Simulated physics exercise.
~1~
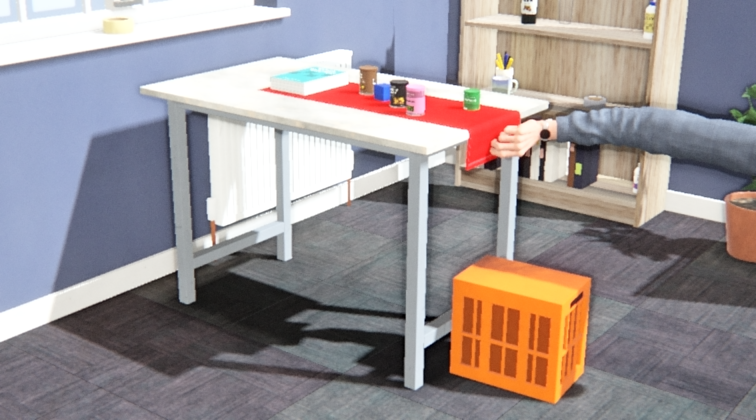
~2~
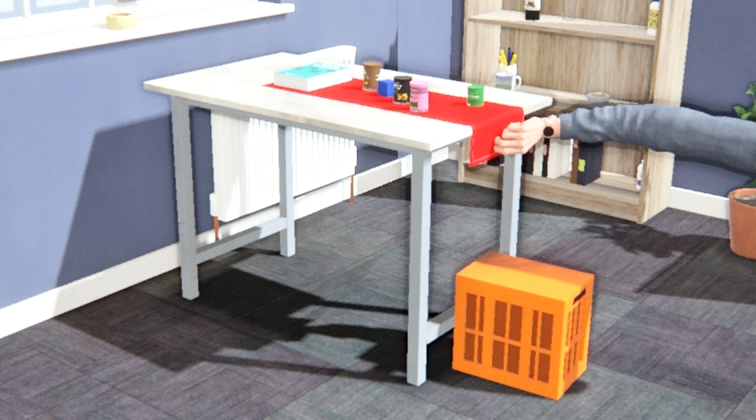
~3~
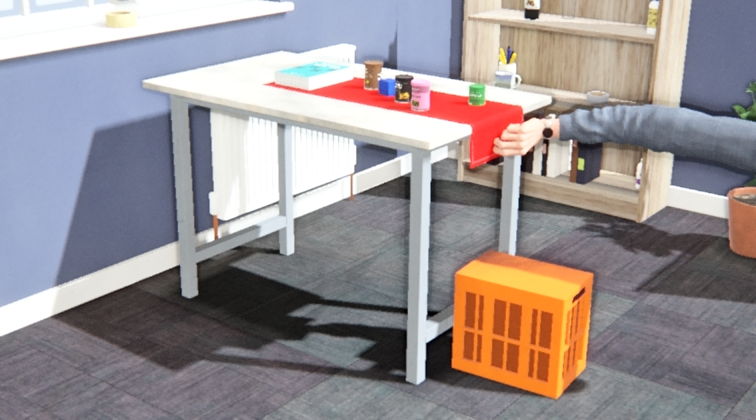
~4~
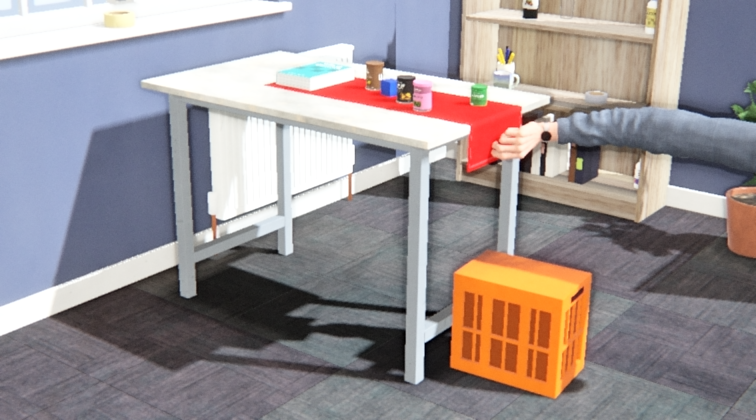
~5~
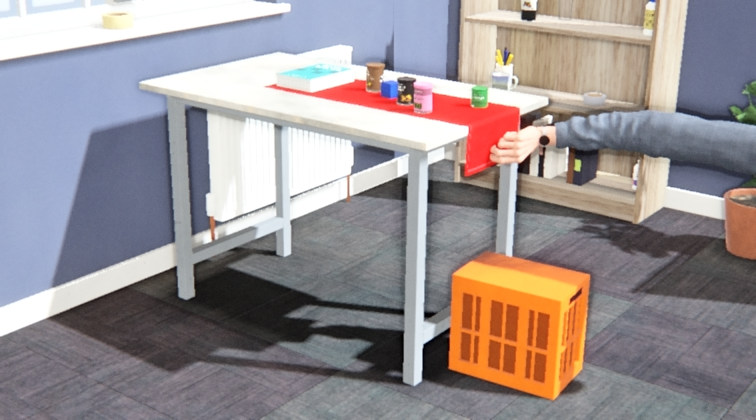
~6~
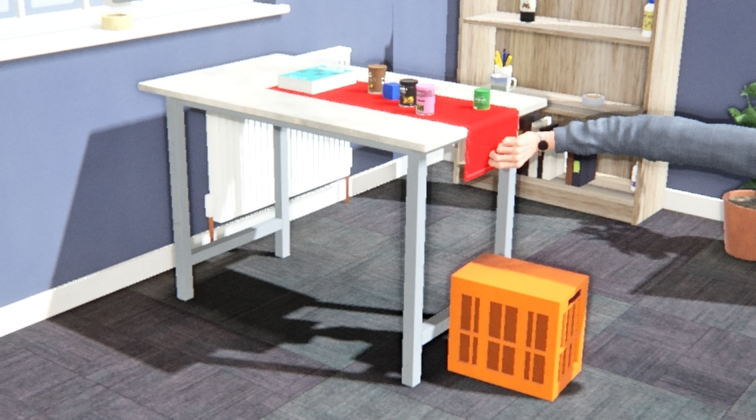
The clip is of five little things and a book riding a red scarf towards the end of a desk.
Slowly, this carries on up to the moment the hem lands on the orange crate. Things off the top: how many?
Exactly three drop.
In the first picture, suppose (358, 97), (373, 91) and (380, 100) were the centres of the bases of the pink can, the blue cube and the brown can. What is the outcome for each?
In the end the pink can is still on top, the blue cube is still on top, and the brown can is still on top.
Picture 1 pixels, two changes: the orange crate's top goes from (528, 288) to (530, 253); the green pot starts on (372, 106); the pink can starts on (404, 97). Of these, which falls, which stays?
Green pot stays, pink can stays.
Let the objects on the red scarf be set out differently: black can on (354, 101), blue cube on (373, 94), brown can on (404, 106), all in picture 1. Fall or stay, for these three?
The black can holds on, the blue cube does not fall, the brown can is carried off.
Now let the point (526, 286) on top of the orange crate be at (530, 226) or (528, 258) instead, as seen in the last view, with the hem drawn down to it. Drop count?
First height: 1; second height: 2.
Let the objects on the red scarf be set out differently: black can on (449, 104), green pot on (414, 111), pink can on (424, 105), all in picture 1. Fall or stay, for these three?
Black can: Goes. Green pot: Goes. Pink can: Goes.
Soon after, hem near (491, 197); all still up.
Then, hem near (490, 241); green pot and pink can gone.
Further on, hem on the crate; green pot, pink can and black can gone.
At rest, hem on the crate; green pot, pink can and black can gone. Over the edge go three.
